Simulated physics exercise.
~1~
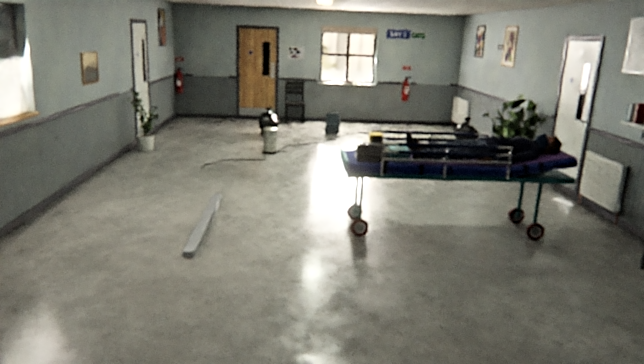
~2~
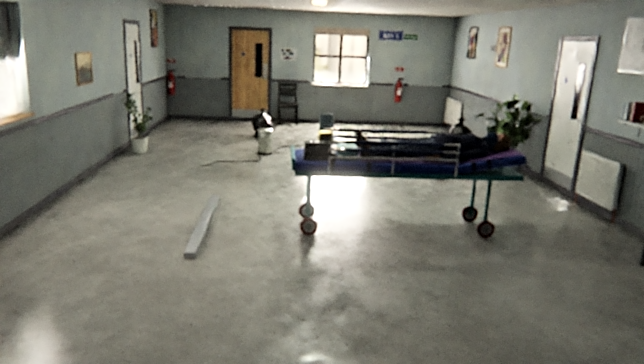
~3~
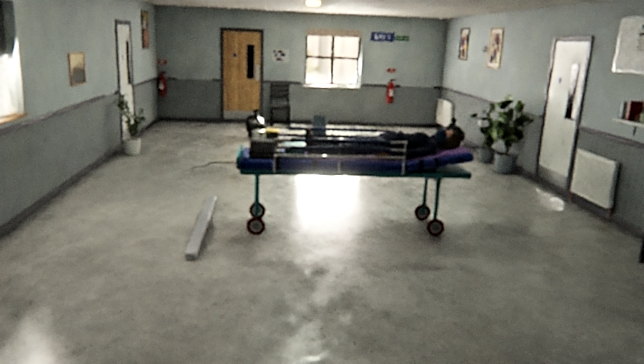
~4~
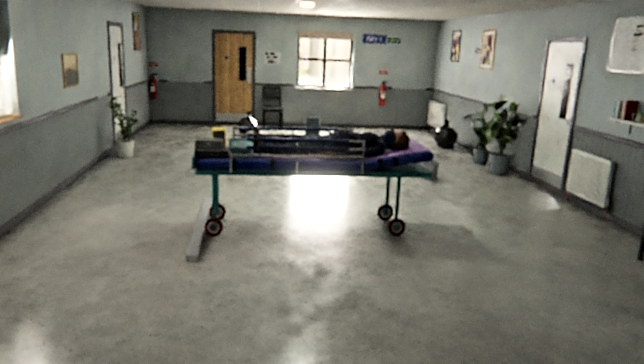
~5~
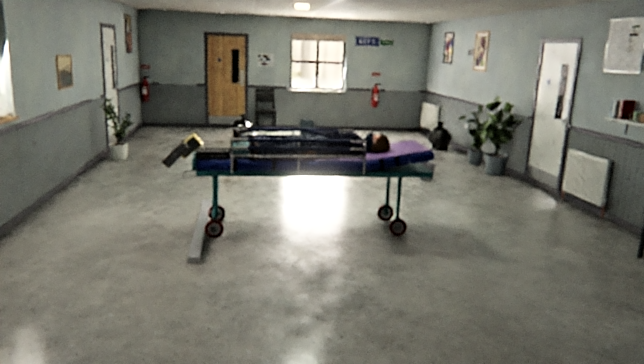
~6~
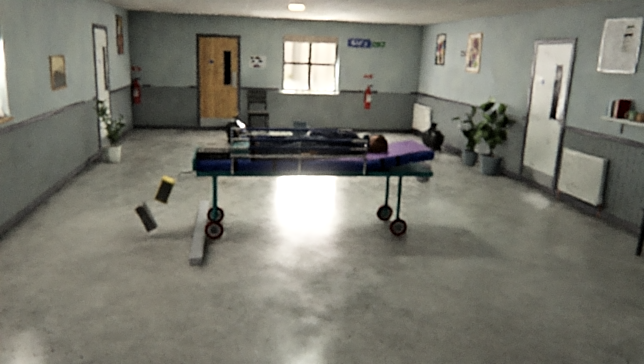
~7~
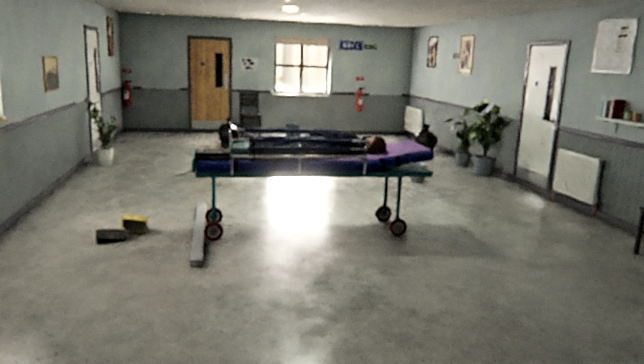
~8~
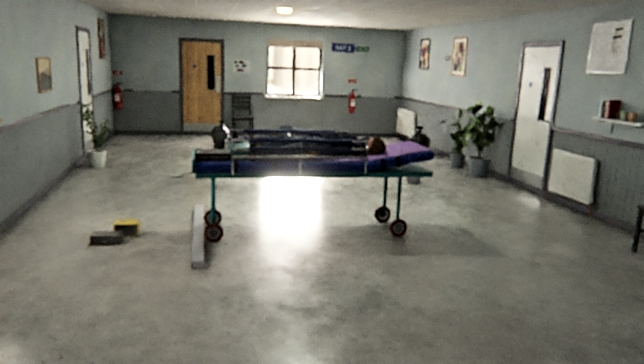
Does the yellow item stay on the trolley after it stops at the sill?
No, the yellow item flies off the left end of the trolley and ends up on the floor beyond the sill, near the grey box.
